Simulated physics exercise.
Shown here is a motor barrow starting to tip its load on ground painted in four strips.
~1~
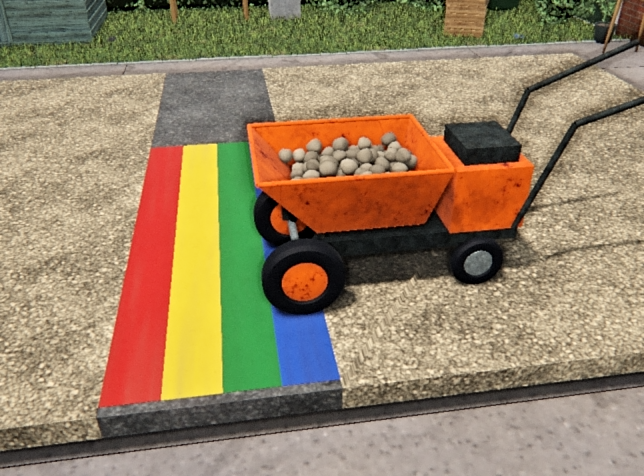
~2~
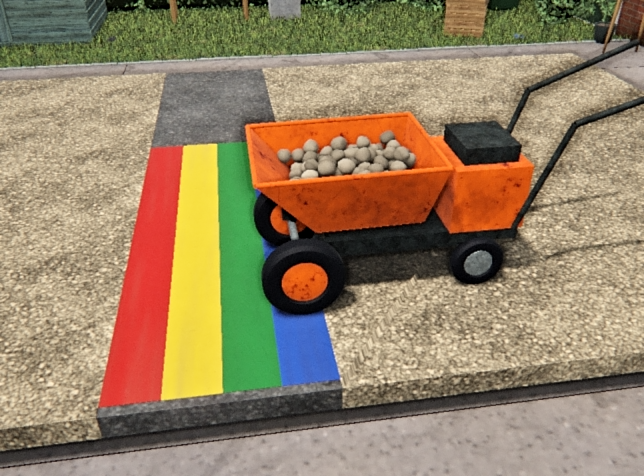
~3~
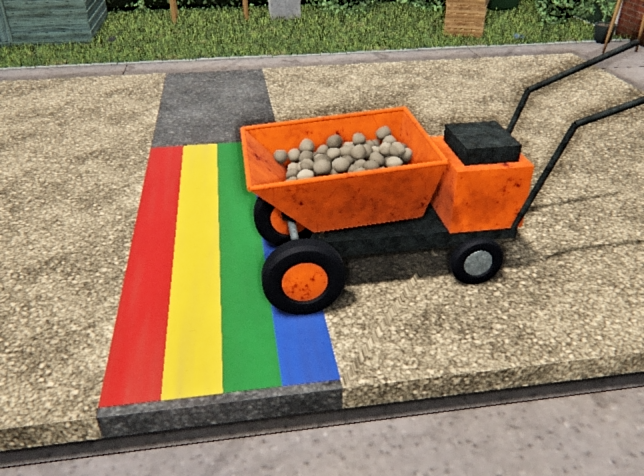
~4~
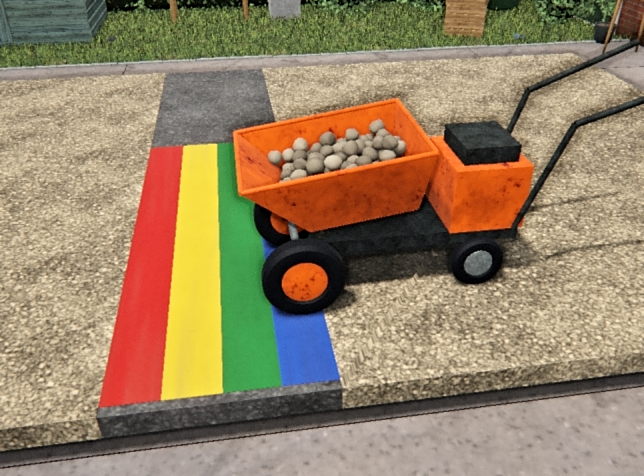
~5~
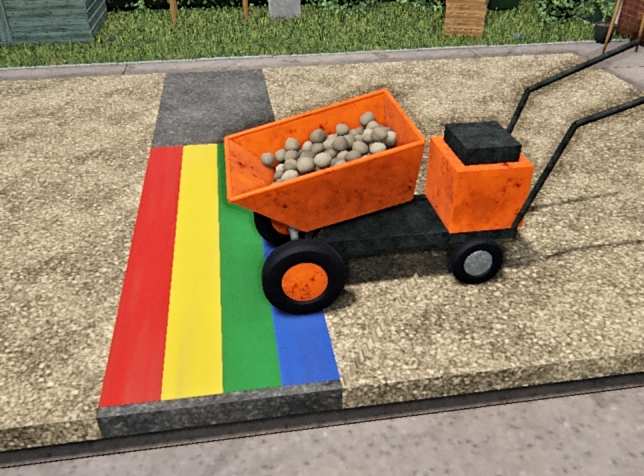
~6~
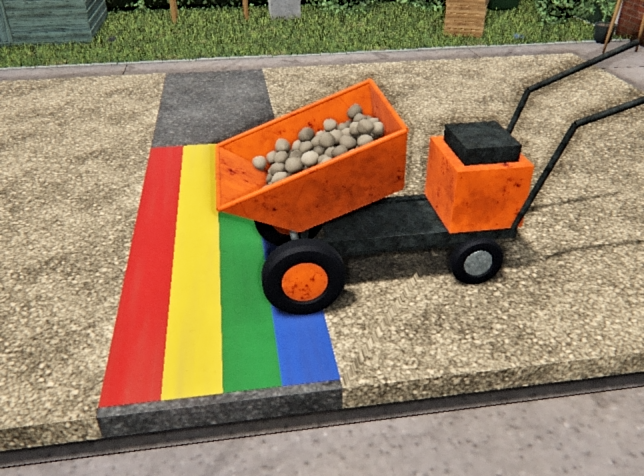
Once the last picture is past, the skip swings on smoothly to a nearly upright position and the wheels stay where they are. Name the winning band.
The red band.
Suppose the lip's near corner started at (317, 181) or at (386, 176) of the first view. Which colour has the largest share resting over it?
At the first place the yellow strip, at the second that green strip.
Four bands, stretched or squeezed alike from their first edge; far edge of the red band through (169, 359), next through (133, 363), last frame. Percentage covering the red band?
The first case gives around 10 %, the second around 40 %.
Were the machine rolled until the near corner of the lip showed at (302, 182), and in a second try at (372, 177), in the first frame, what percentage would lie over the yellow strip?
40 % for the first, 20 % for the second.
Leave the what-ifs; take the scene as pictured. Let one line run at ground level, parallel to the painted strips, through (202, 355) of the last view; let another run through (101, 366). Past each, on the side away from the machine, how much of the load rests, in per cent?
Estimate: 80 %, then 20 %.
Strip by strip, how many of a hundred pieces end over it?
Approximate shares - blue strip 0, green strip 0, yellow strip 10, red strip 45.
Just after the last frame, skip tipped steeply; every one in the skip.
A moment on, skip tipped right over; roughly half in the skip; about a tenth over the yellow strip; roughly a quarter over the red strip; about a tenth off the paint.
Further on, skip tipped right over; roughly a quarter in the skip; about a tenth over the yellow strip; roughly half over the red strip; roughly a quarter off the paint.
When it is over, skip tipped right over; roughly a quarter in the skip; not one over the blue strip; not one over the green strip; about a tenth over the yellow strip; roughly half over the red strip; roughly a quarter off the paint.
